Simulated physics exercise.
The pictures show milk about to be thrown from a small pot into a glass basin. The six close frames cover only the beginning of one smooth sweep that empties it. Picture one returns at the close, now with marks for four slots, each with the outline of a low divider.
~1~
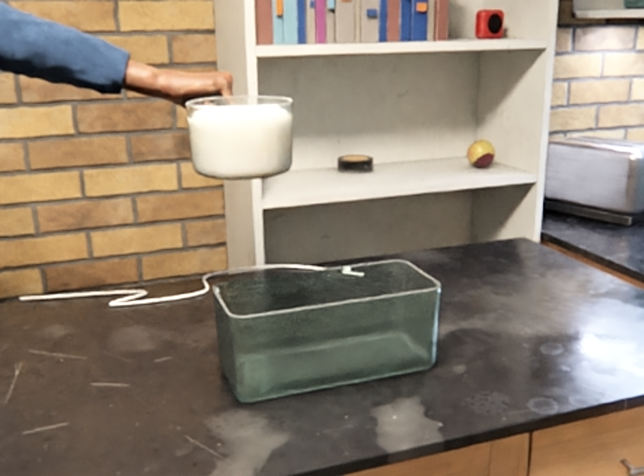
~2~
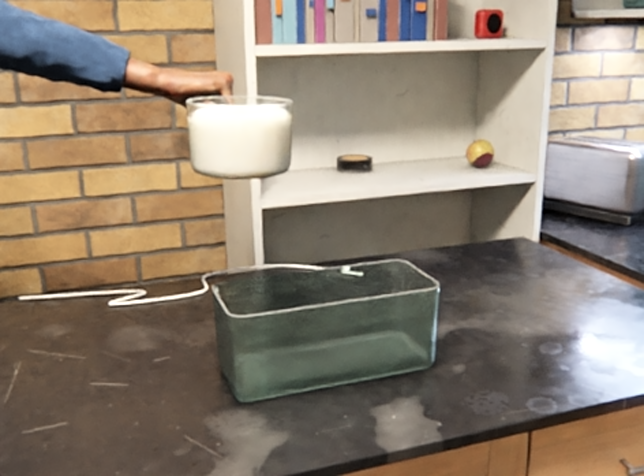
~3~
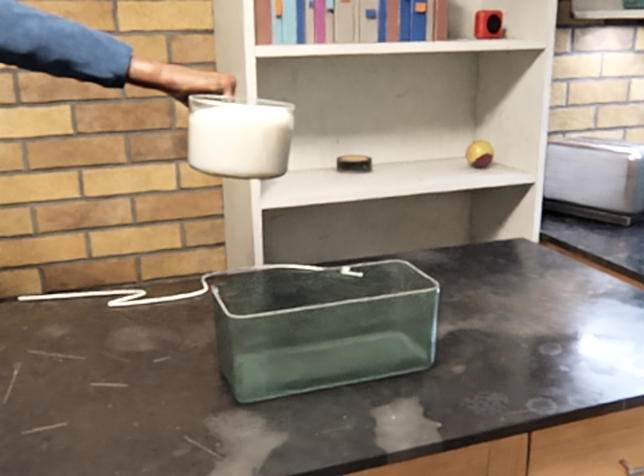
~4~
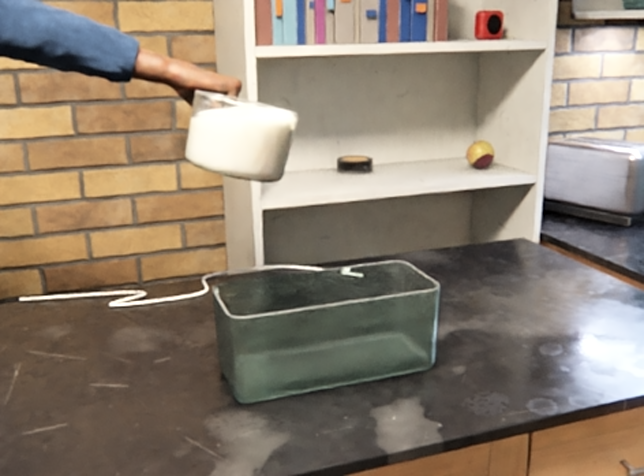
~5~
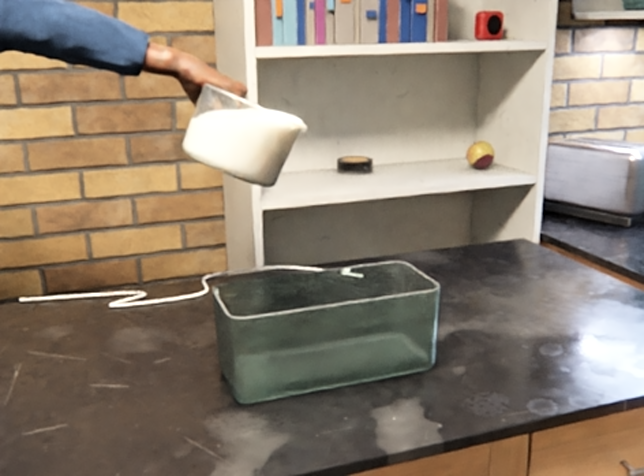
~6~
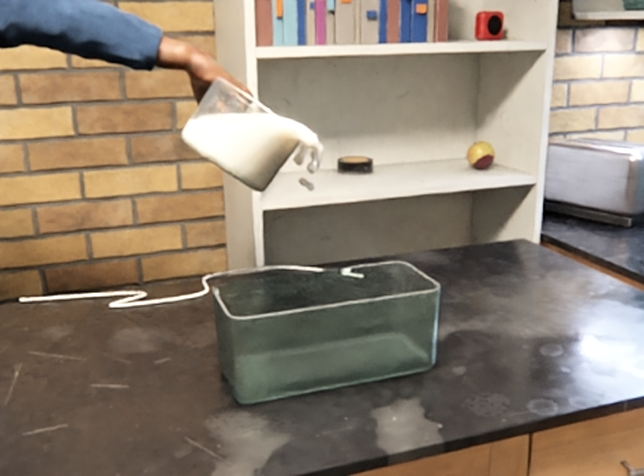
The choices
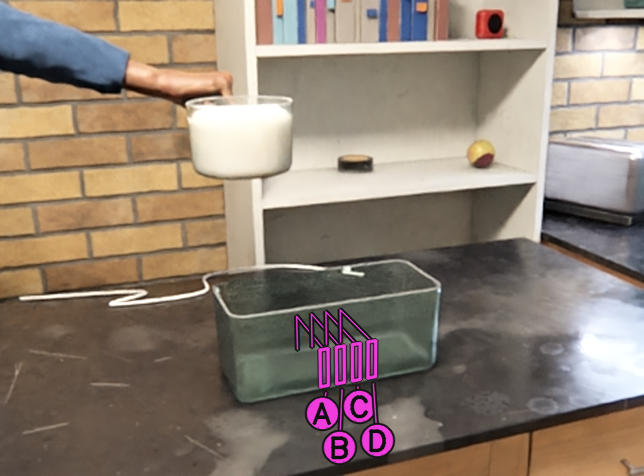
A hand held a clear pot of milk above and to the left of a glass basin, then gradually tilted it rightward until milk slipped over the lip and began dropping through the air.
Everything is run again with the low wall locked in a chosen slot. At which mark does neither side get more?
It is D.
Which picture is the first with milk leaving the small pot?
Picture 5.
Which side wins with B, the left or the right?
More ends on the right.
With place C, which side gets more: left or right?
The right side.
In magenta, A at (326, 392); B at (342, 389); C at (357, 386); D at (373, 383).
If A is chosen, about 4 % ends left of the wall and 95 % right of it.
If B is chosen, about 13 % ends left of the wall and 86 % right of it.
If C is chosen, about 28 % ends left of the wall and 71 % right of it.
If D is chosen, about 44 % ends left of the wall and 54 % right of it.
